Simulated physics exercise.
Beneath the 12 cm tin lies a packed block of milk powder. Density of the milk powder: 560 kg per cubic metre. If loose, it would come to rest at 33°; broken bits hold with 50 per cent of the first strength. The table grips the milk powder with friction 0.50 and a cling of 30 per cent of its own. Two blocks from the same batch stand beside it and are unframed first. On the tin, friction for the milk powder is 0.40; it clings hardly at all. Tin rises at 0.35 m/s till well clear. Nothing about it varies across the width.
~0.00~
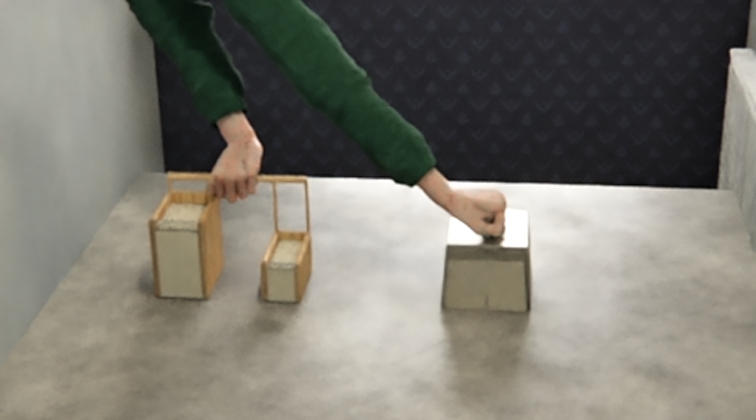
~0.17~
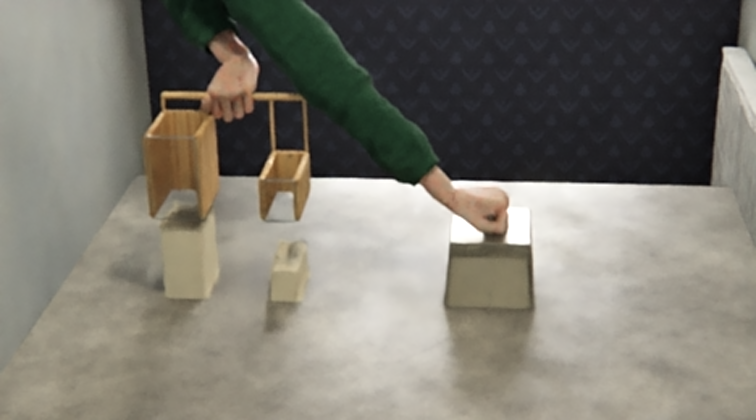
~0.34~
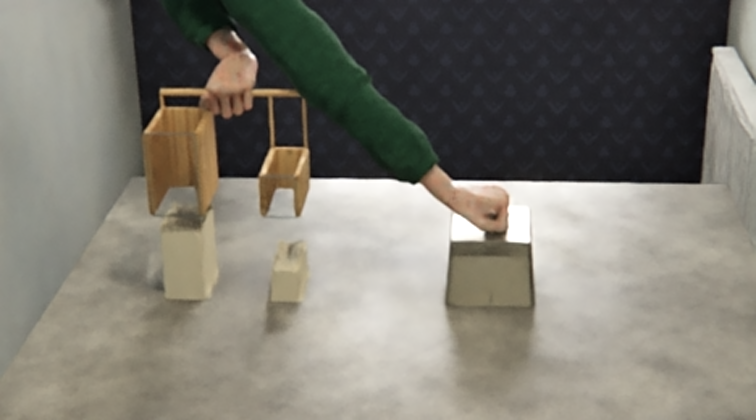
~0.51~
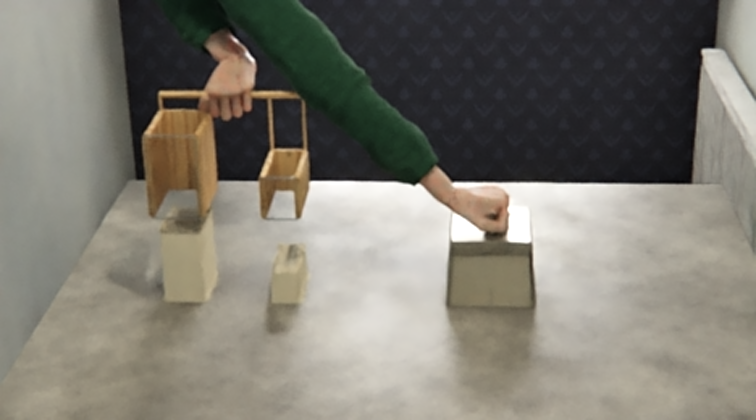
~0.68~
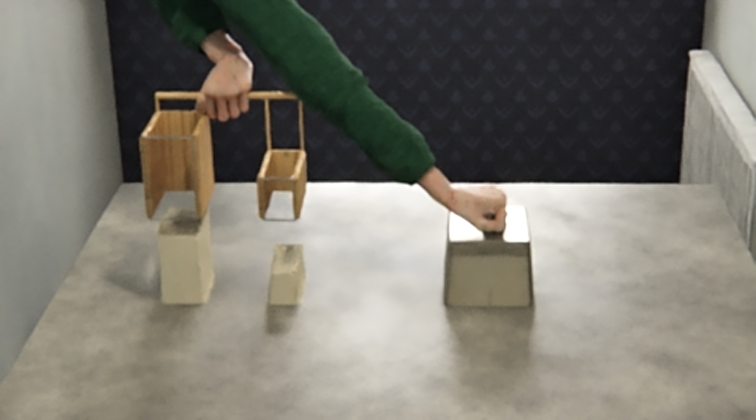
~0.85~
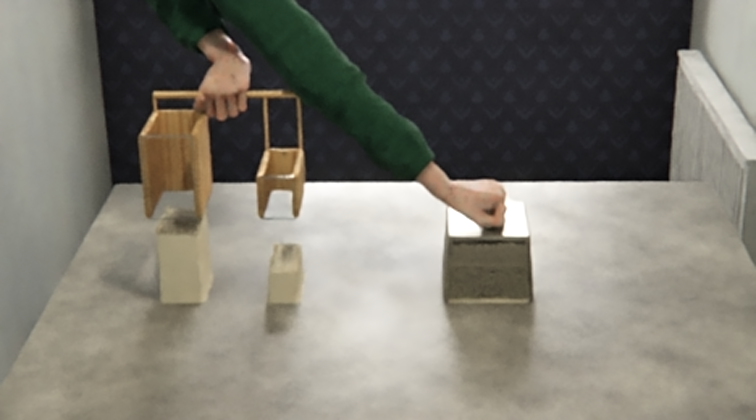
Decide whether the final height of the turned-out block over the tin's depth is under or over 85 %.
Outcome noted as topping 85 %.
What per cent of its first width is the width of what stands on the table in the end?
Around 100 % of the starting width.
After 1.08 s, the tin is up by 8.0 cm.
After 1.34 s, the tin is up by 17 cm; what stands on the table is 97 % of the tin's depth.
After 1.61 s, the tin is up by 24 cm; what stands on the table is 97 % of the tin's depth.
After 1.88 s, the tin is up by 24 cm; what stands on the table is 97 % of the tin's depth.
After 1.98 s, the tin is up by 24 cm; what stands on the table is 97 % of the tin's depth.
